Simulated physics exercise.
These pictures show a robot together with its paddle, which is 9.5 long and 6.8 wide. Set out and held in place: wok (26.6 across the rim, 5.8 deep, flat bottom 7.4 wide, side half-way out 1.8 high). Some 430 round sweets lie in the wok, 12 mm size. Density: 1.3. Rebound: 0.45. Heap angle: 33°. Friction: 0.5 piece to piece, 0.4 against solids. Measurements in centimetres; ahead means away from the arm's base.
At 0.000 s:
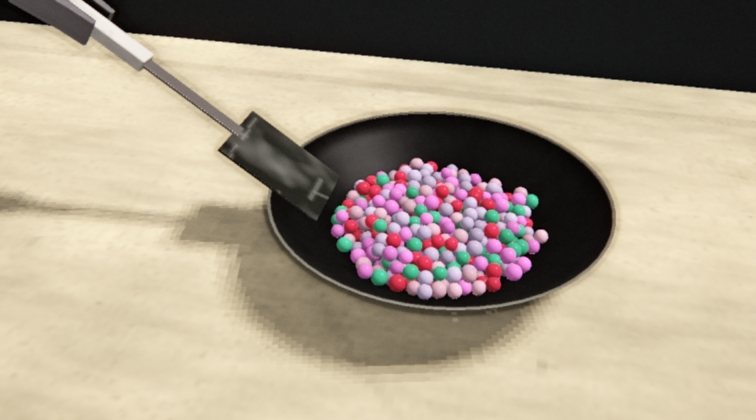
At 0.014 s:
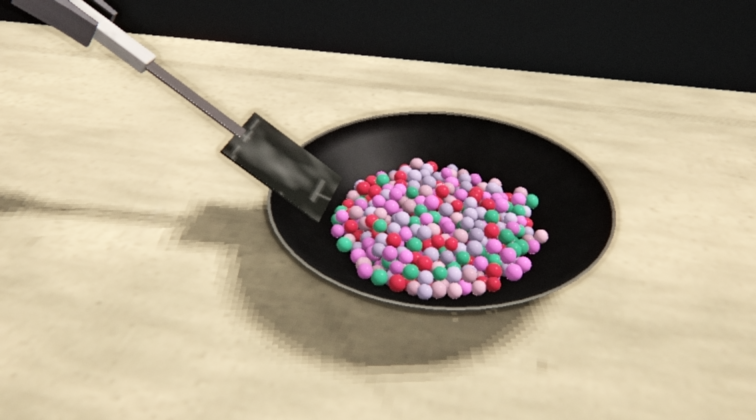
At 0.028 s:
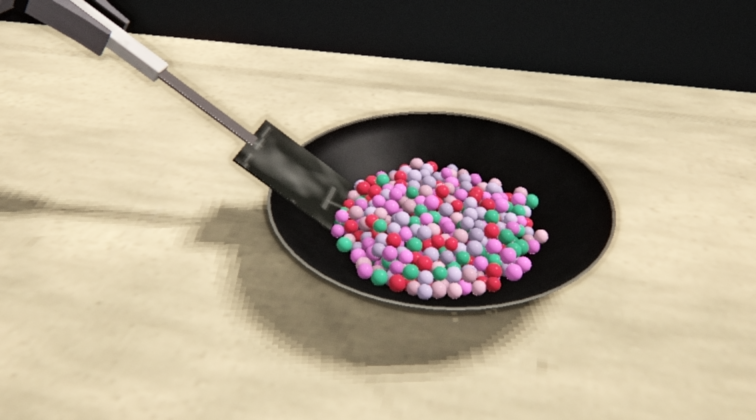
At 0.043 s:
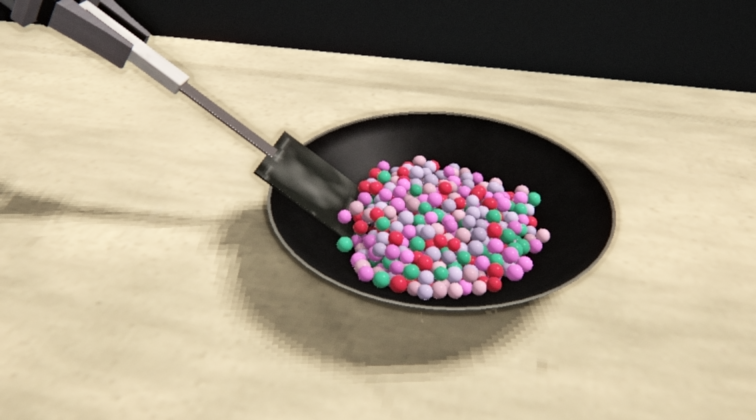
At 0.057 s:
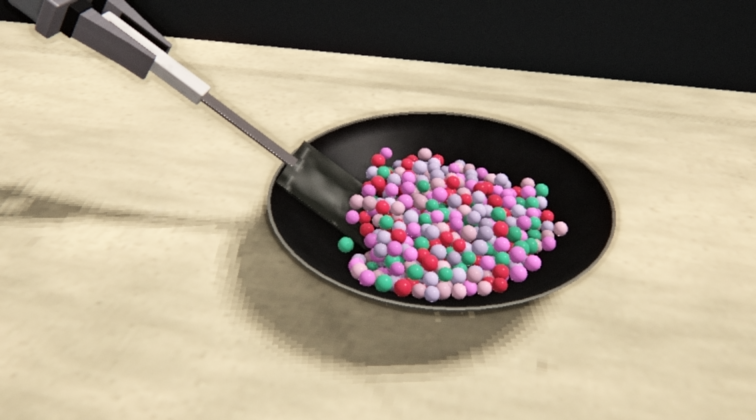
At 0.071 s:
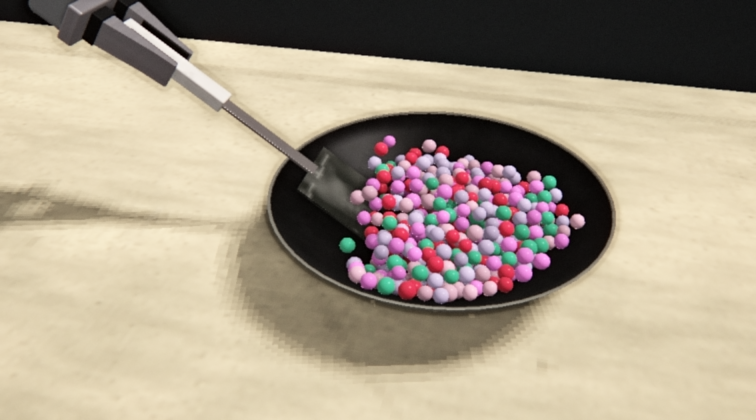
The video shows a robot arm sliding a dark paddle down and to the right into a black wok of small colourful balls, pushing the near side of the pile so the balls shift and bunch up slightly toward the right.
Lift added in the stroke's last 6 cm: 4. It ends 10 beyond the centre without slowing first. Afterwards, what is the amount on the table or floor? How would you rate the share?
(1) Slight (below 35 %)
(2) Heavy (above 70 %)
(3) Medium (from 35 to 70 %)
(3) Medium (from 35 to 70 %).
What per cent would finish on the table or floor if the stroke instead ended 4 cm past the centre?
Roughly 15 %.
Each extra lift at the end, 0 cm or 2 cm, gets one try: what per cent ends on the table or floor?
Result: Approx. 45 % and 45 %, one try each.
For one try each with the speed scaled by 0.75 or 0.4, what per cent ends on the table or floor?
First try around 35 %, second try around 25 %.
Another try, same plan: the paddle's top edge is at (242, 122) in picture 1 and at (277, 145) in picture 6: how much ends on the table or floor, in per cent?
It comes to something like 30 %, give or take.
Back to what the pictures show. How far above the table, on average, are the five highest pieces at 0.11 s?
I'd put them at about 7 centimetres above the table.
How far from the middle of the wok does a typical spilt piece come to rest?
About 46 centimetres.
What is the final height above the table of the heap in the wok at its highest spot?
Peak at rest, approximately 5.0 centimetres.
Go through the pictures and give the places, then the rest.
The first frame shows the paddle top edge at (236, 129), sloping 36°; upper third of the load around (431, 212), from x 340 to 540, top at y 165; 428 in the wok.
The second frame shows the paddle top edge at (238, 131), sloping 36°; upper third of the load around (431, 212), from x 340 to 540, top at y 165.
The third frame shows the paddle top edge at (250, 139), sloping 36°; upper third of the load around (431, 212), from x 340 to 540, top at y 165.
The fourth frame shows the paddle top edge at (269, 151), sloping 36°; upper third of the load around (429, 211), from x 345 to 545, top at y 165.
The fifth frame shows the paddle top edge at (290, 161), sloping 36°; upper third of the load around (437, 205), from x 345 to 560, top at y 155.
The sixth frame shows the paddle top edge at (311, 168), sloping 36°; upper third of the load around (446, 204), from x 345 to 575, top at y 140; 428 in the wok.
After 0.11 s, sloping 36°, highest piece 9 above the table; 428 in the wok.
After 0.14 s, sloping 36°, highest piece 10 above the table; 427 in the wok, 1 on the blade or in flight.
After 0.36 s, sloping 36°, highest piece 23 above the table; 236 in the wok, 80 on the table or floor, 112 on the blade or in flight.
After 1.41 s, sloping 36°, highest piece 4 above the table; 236 in the wok, 192 on the table or floor.
In the end, 236 in the wok, 192 on the table or floor. That is 45 % on the table or floor.
